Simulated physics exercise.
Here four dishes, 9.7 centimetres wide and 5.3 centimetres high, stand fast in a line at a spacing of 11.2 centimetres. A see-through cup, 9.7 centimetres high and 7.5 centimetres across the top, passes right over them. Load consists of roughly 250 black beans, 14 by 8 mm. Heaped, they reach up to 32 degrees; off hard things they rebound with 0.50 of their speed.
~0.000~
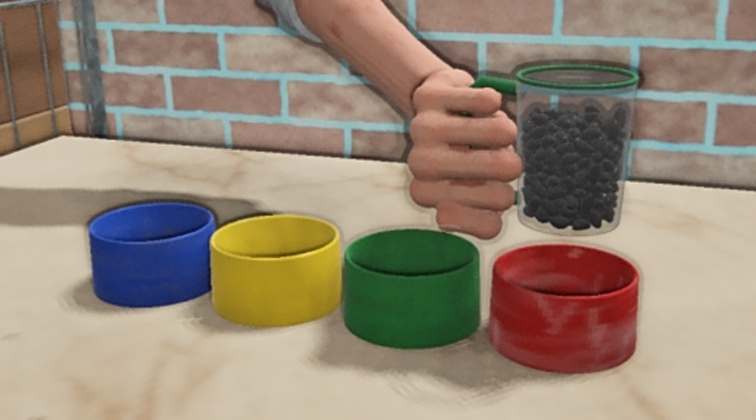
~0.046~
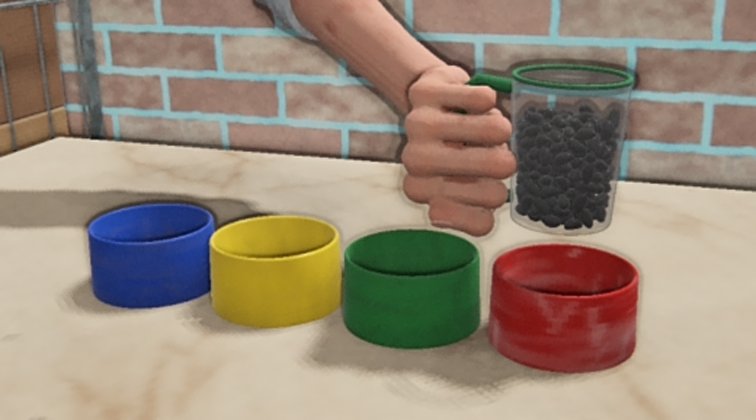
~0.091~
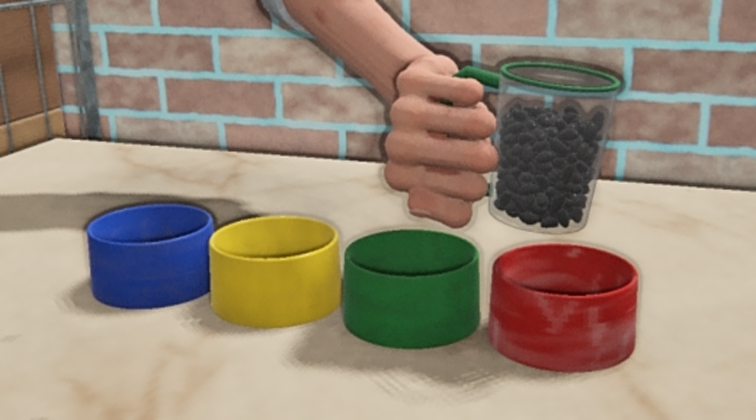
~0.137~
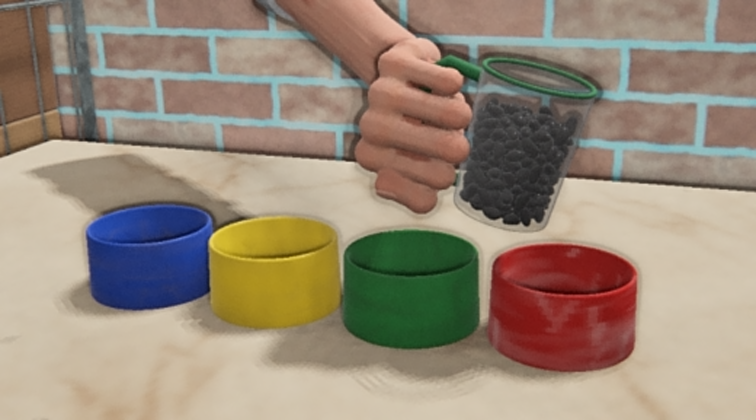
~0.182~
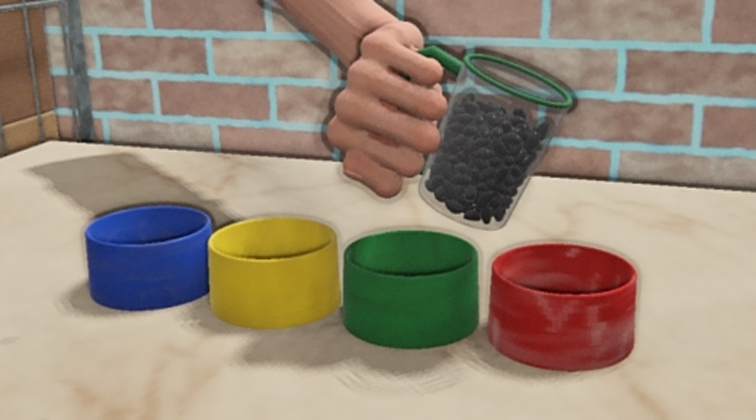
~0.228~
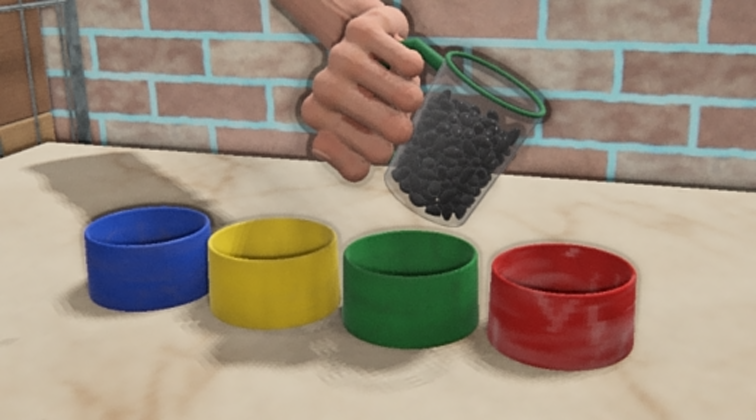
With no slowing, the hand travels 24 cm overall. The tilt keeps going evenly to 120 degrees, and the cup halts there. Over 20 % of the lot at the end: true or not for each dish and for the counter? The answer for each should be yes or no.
Red - no, blue - no, green - no, yellow - yes, counter - yes.
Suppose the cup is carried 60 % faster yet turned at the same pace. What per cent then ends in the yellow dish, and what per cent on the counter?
Shares: Yellow 60, counter 40.
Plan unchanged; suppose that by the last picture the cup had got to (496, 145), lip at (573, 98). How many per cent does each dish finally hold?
Red: 0 / blue: 0 / green: 10 / yellow: 60.
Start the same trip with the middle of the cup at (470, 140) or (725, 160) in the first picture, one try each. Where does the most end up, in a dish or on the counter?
Try 1 - yellow; try 2 - green.
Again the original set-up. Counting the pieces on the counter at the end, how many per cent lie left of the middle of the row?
Share on that side: Roughly 30 %.
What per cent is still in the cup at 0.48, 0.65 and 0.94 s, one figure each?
It goes roughly like this: 100, 100, 40 per cent.
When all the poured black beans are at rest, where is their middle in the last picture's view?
In the last view, approximately (315, 295).
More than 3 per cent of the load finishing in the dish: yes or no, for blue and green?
Note - blue negative, green affirmative.
After 0.48 s, tilt 76 degrees; cup holds 100 %.
Then, at 0.65 s, tilt 106 degrees; cup holds 100 %.
Then, at 0.94 s, tilt 120 degrees; cup holds 40 %, green 5 %, yellow 35 %.
By 2.3 s all is still; red 0 %, blue 0 %, green 10 %, yellow 55 %, counter 40 %.
